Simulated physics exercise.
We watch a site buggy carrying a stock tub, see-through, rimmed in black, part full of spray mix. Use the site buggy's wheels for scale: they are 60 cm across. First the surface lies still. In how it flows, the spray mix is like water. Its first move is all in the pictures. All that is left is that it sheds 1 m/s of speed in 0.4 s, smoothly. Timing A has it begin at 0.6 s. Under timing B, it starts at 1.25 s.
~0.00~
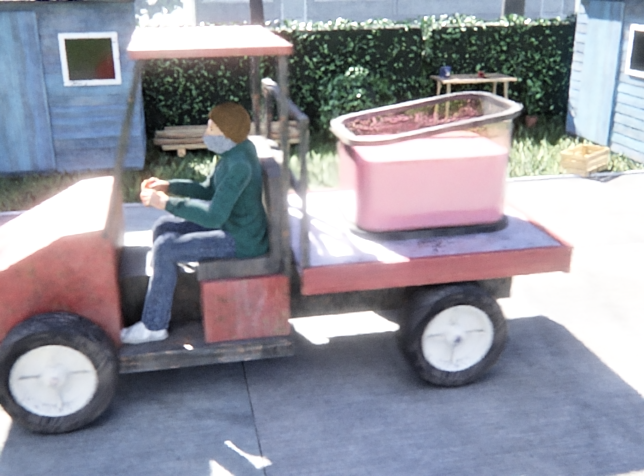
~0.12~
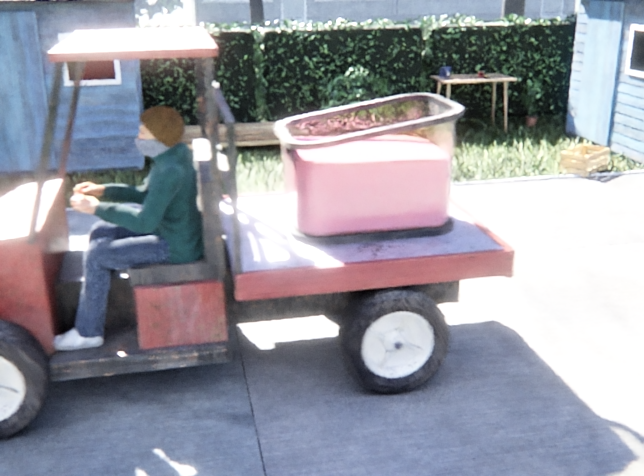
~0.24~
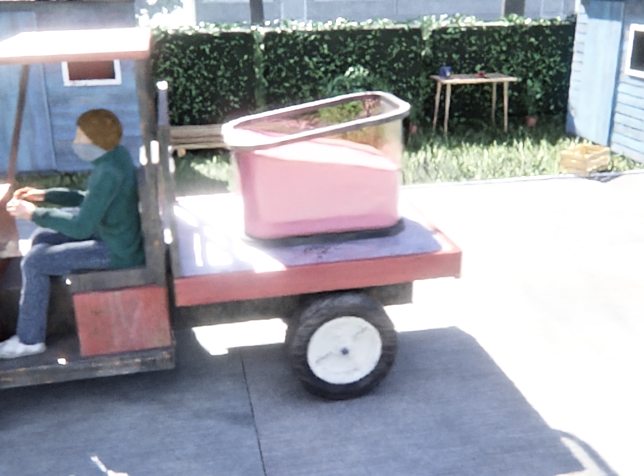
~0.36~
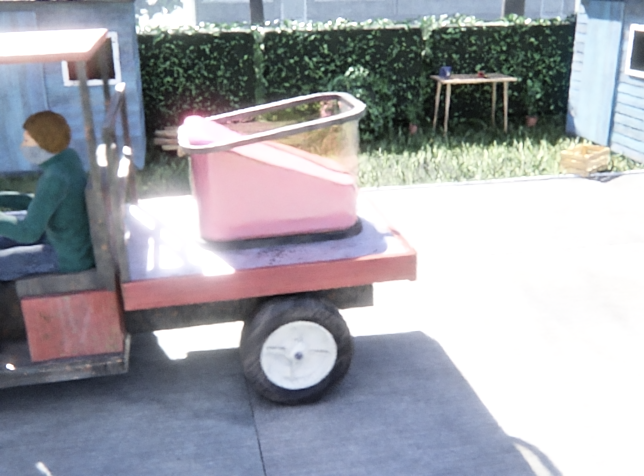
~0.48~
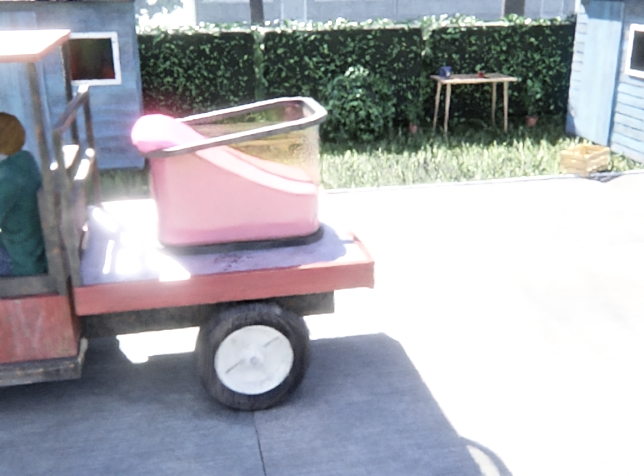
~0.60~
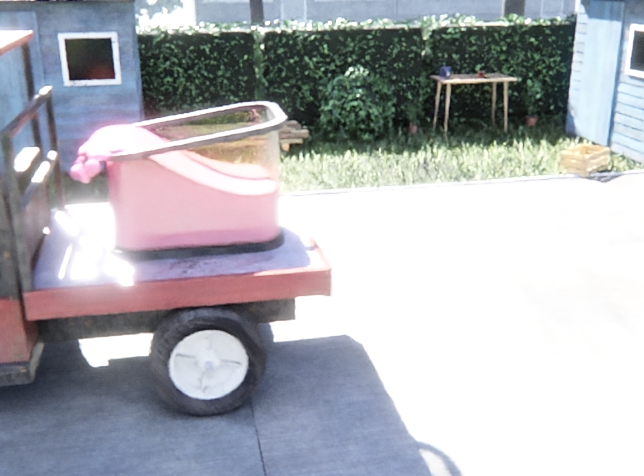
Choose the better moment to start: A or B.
Start at moment A.
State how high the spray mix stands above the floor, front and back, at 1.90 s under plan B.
Measured: Front = 56 cm, back = 20 cm.
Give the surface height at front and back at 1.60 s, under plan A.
About 40 cm at the front, 40 cm at the back.
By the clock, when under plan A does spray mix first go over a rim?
At roughly 0.7 s.
For plan A, At 1.60 s the surface is 40 cm up at the front and 40 cm at the back; 3 per cent is out, over the front.
For plan A, At 3.98 s 3 per cent is out, over the front, 7 of 236 litres.
For plan B, At 1.90 s the surface is 55 cm up at the front and 20 cm at the back; 7 per cent is out, over the front.
For plan B, At 4.64 s 18 per cent is out, over the front, 42 of 236 litres.
